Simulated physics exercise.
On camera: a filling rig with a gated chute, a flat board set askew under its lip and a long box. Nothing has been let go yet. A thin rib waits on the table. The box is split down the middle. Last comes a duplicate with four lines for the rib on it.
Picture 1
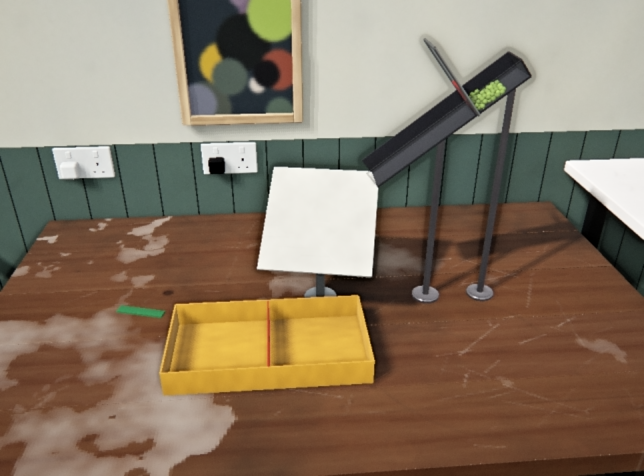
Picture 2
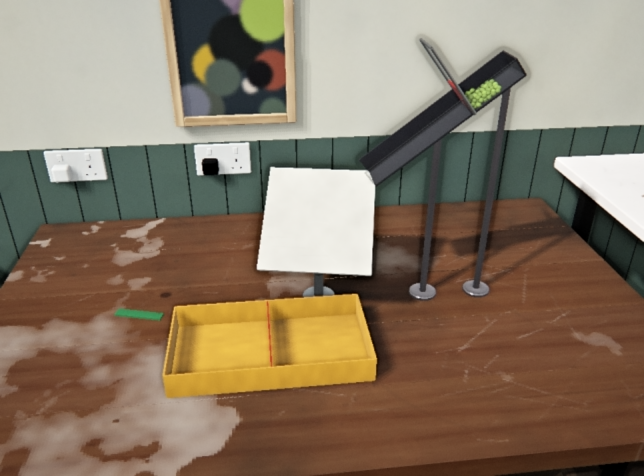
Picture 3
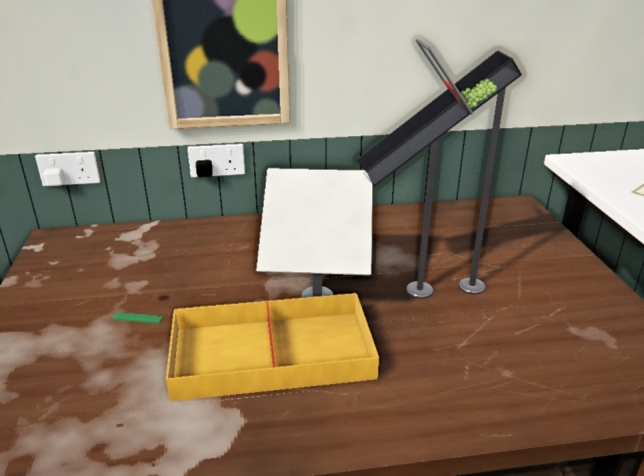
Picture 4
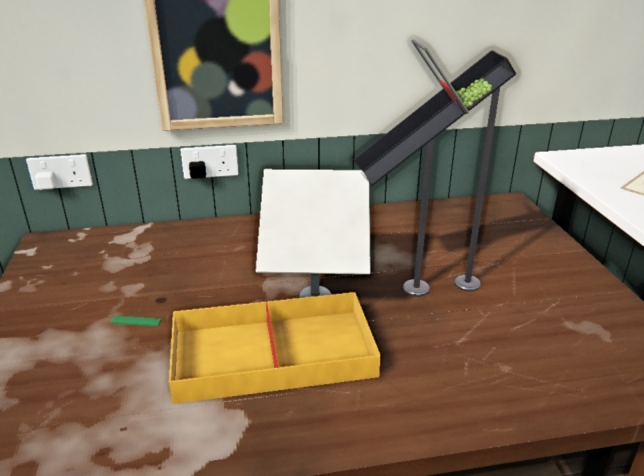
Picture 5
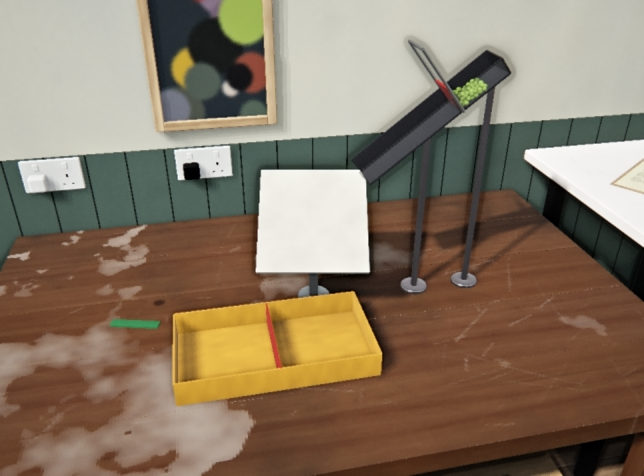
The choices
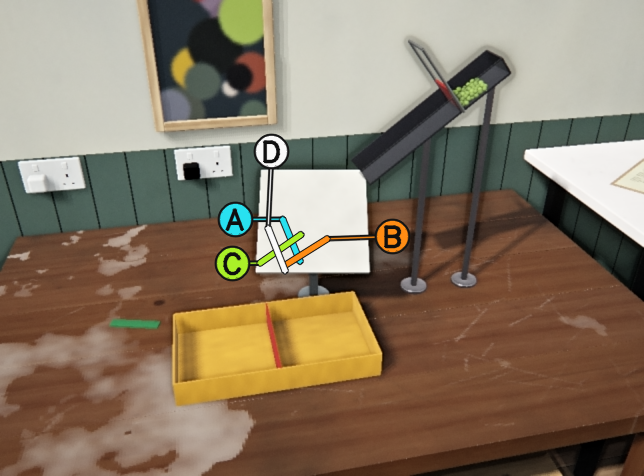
A brown wooden table with pale worn patches fills the lower view, seen from slightly above, before a cream wall with green panelling, sockets and a colourful framed picture. A dark sloping chute on posts holds small green pieces behind a gate at upper right, above a tilted white board, a divided yellow box and a green strip at left. Nothing on the table moves; only the camera drifts slightly, gradually showing more of the white surface at right.
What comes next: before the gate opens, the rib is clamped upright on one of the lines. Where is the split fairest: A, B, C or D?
Take C.
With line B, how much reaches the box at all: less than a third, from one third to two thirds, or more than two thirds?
More than two thirds.
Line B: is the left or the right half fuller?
The left half.
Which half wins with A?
Right.
On the marked copy, line A from (282, 219) to (299, 261); line B from (327, 238) to (285, 265); line C from (300, 234) to (260, 263); line D from (268, 228) to (285, 270).
With A, of what is caught, a small share in the left half, all but a few in the right.
With B, of what is caught, all but a few in the left half, a small share in the right.
With C, of what is caught, close to two thirds in the left half, close to a third in the right.
With D, of what is caught, a small share in the left half, the bulk in the right.
